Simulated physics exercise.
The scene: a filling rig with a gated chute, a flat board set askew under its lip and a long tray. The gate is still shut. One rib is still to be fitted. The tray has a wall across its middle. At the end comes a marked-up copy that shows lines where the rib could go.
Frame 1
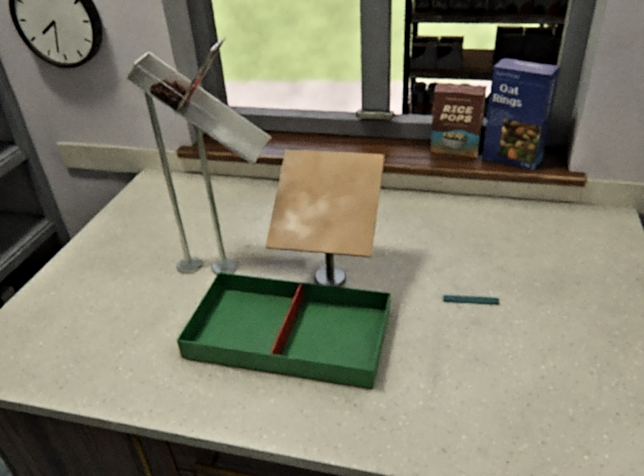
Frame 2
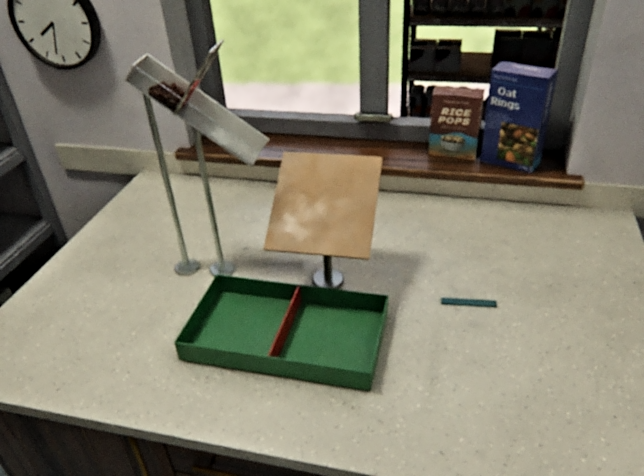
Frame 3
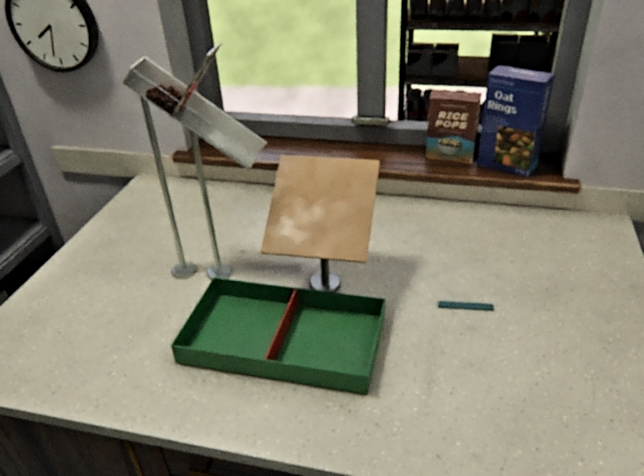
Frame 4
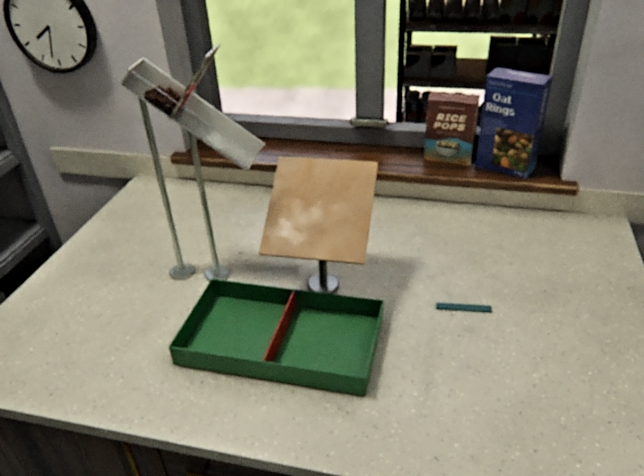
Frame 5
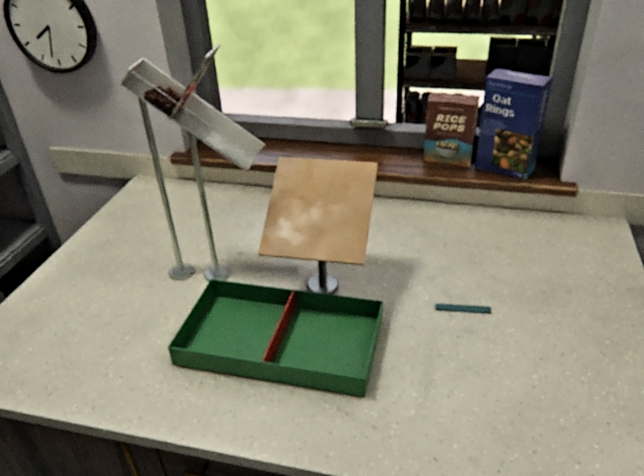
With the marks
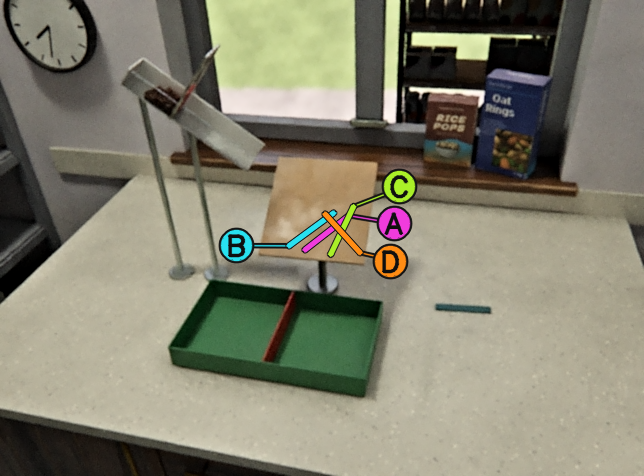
On a pale countertop below a window with two cereal boxes on its sill, a raised, sloping chute holding something reddish-brown stands beside a tilted tan board and a green tray with a red divider. The view shifts very slightly, then settles; nothing on the counter visibly moves.
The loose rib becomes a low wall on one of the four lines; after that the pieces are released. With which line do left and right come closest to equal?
I would pick line A.
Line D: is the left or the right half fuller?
More lands on the right.
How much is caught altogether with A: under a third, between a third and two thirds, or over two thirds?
Over two thirds.
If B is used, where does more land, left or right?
Left.
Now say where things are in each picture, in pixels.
Load behind the gate at (173, 90), allspice berries; lip of the chute at (258, 157), sloping fairly steeply, in the first frame.
Middle of the board at (324, 202), tilted fairly steeply; middle of its low edge at (315, 254); of its high edge at (332, 154), in the second frame.
Front corners of the tray at (171, 345) and (367, 376); front end of its middle wall at (265, 360); gate still shut at (189, 92), in the third frame.
Middle of the load at (167, 96); lip at (252, 164), in the fourth frame.
Middle of the load at (167, 96); lip at (251, 164), in the fifth frame.
On the marked copy, line A from (348, 215) to (304, 249); line B from (333, 213) to (288, 245); line C from (353, 206) to (330, 254); line D from (325, 214) to (360, 252).
With A, of what is caught, about two thirds in the left half, about a third in the right.
With B, of what is caught, nearly all in the left half, a small part in the right.
With C, of what is caught, a stray few in the left half, nearly all in the right.
With D, of what is caught, a stray few in the left half, nearly all in the right.
